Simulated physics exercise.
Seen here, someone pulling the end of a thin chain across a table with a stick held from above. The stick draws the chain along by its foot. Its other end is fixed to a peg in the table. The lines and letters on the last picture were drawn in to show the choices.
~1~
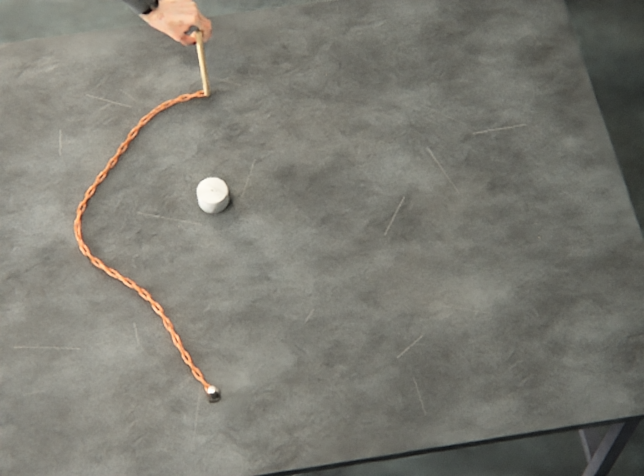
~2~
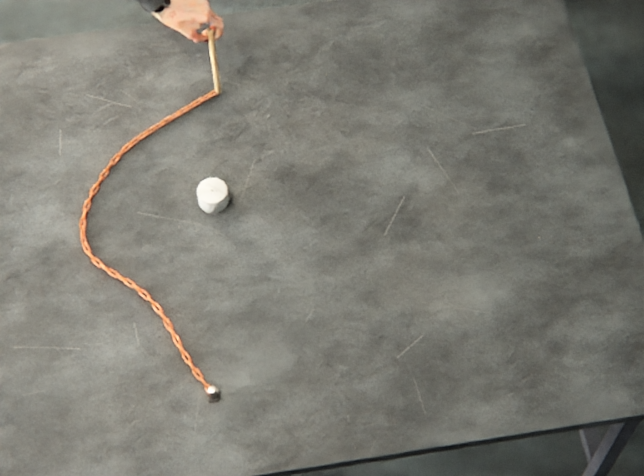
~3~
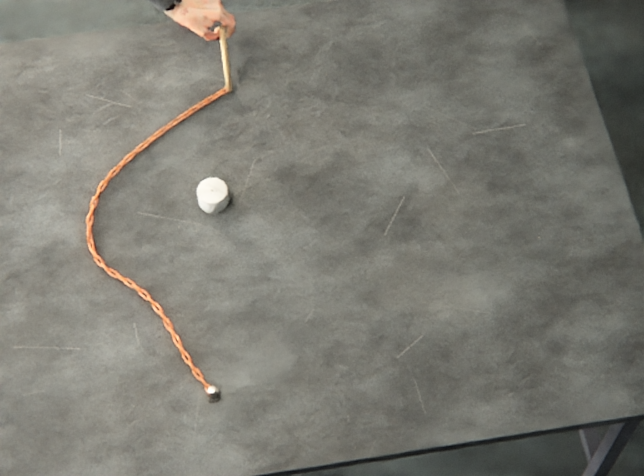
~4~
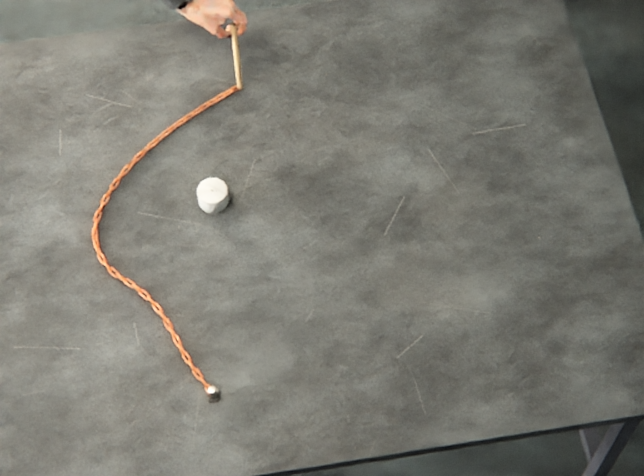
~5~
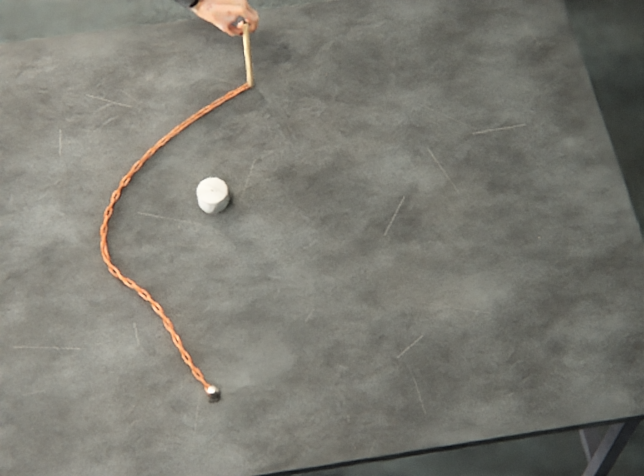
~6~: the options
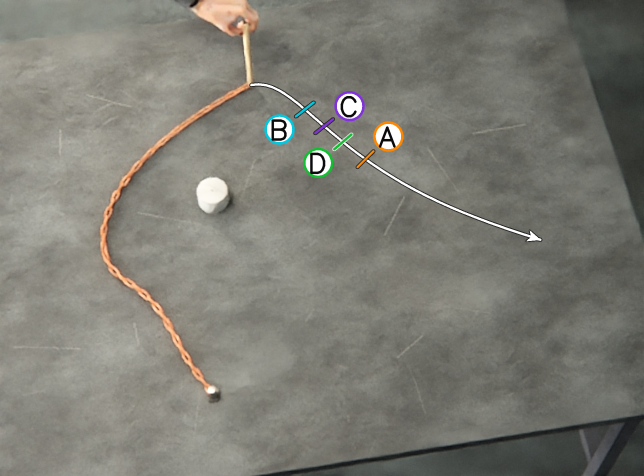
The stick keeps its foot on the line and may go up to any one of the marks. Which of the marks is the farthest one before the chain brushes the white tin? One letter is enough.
Stop at A.
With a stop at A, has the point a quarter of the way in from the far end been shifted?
By then, no.
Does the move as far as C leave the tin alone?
Yes.
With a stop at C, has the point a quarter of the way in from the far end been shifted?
By then, no.
On the marked copy, A at (365, 159); B at (305, 109); C at (324, 126); D at (343, 142); the route from (251, 85) via (384, 172) to (540, 240).
With A. Early on, foot of the stick (296, 102), middle of the chain (128, 217).
Further on, foot of the stick (332, 134), middle of the chain (140, 215).
At the end, foot of the stick (365, 160), middle of the chain (157, 215); nothing has been touched.
As for the rest, B is safe but short; C is safe but short; D is safe but short.
